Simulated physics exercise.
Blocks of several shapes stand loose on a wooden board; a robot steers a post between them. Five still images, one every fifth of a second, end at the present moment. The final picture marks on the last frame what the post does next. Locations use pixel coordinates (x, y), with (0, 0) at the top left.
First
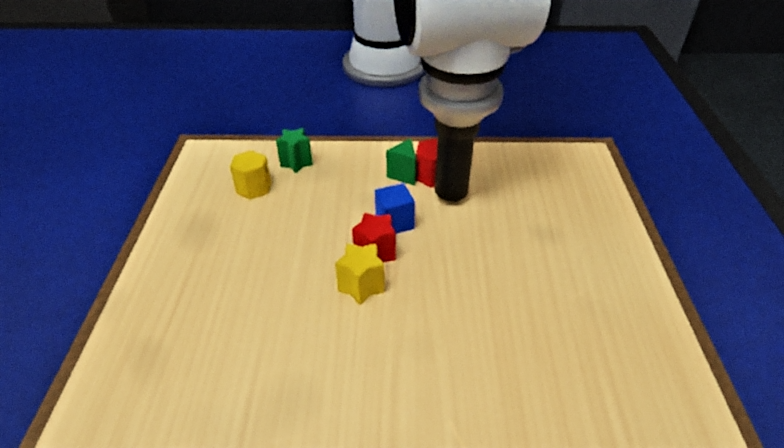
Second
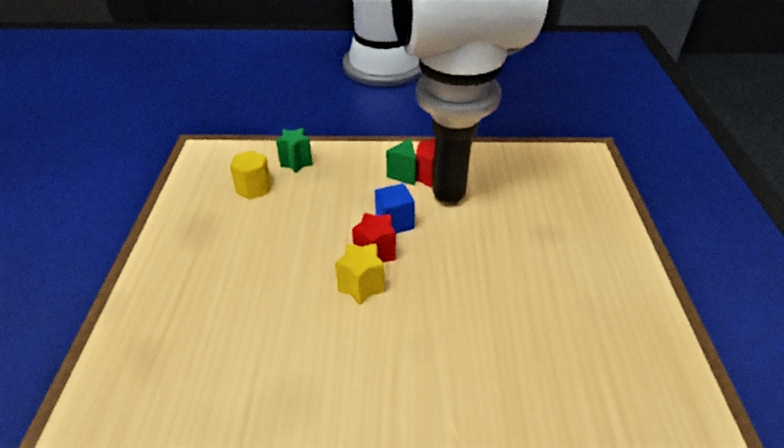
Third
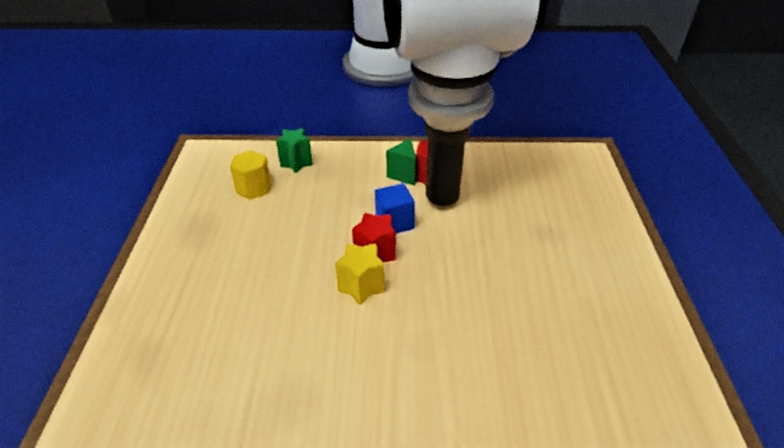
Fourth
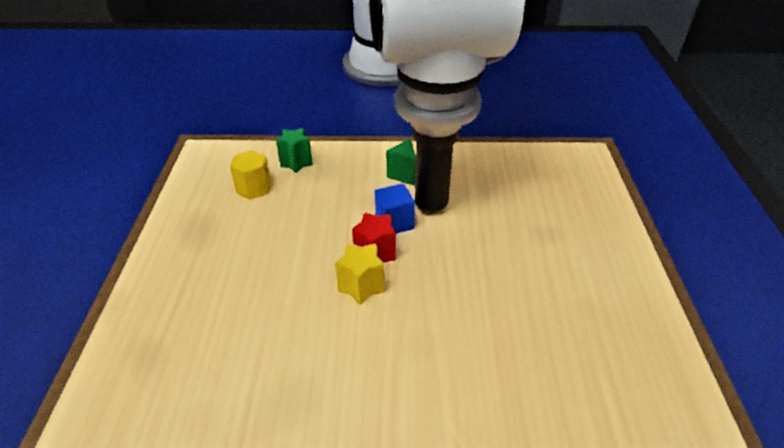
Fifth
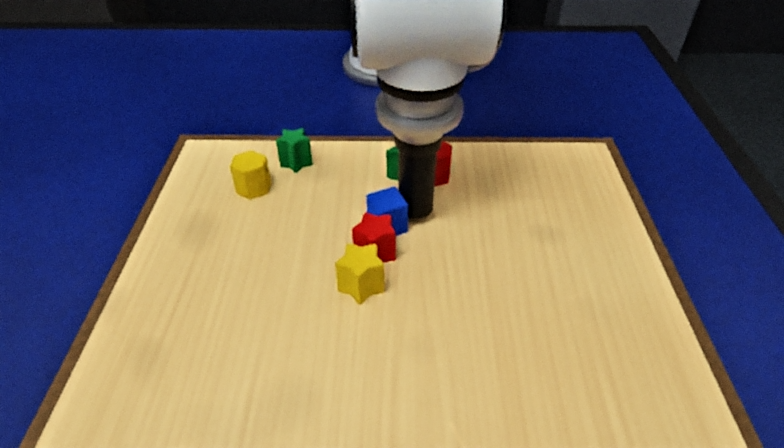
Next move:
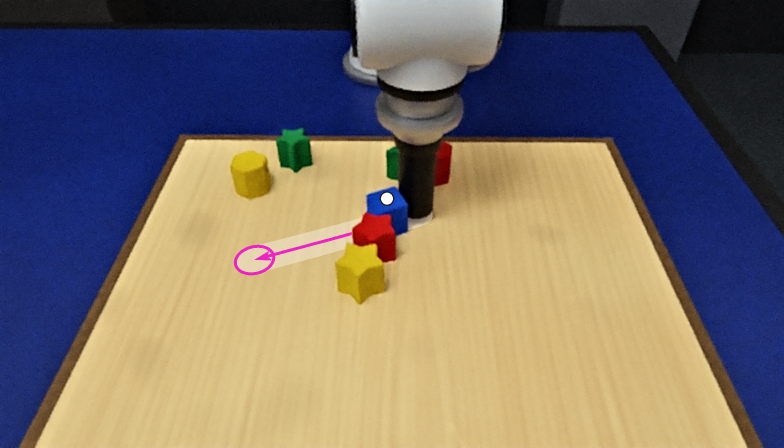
A robot arm moving a black post leftward across a wooden board, nudging a blue block left beside a red star block.
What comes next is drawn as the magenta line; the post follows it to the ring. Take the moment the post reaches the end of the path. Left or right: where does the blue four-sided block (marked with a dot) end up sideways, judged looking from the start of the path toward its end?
The shift is to the left of that direction.
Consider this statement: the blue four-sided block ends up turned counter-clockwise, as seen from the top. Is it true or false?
True.
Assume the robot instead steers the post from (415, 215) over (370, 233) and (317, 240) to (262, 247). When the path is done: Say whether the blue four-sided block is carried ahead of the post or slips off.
The blue four-sided block is leading.
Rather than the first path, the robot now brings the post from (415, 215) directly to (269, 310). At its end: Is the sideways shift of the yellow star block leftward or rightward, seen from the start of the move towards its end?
Its shift is leftward.
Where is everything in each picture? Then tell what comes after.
Post's lower end (451, 191); yellow star block (360, 257); red star block (375, 225); blue four-sided block (395, 195), in the first frame.
Post (449, 192); blocks still, in the second frame.
Post (442, 195); blocks still, in the third frame.
Post (431, 200); blocks still, in the fourth frame.
Post (415, 208); yellow star block (360, 257); red star block (375, 225); blue four-sided block (387, 199), in the fifth frame.
Drawn move, from (415, 215) directly to (255, 260); the dot is on the blue four-sided block.
The first path, step by step. One third of the way, post (364, 223); red star block (365, 231), turned 35° anticlockwise; blue four-sided block (332, 215).
Two thirds of the way, post (310, 238); red star block (365, 231), turned 35° anticlockwise; blue four-sided block (277, 235), turned 30° anticlockwise.
At the end, post (253, 253); yellow star block still; red star block (365, 231), turned 35° anticlockwise; blue four-sided block (230, 258), turned 60° anticlockwise.
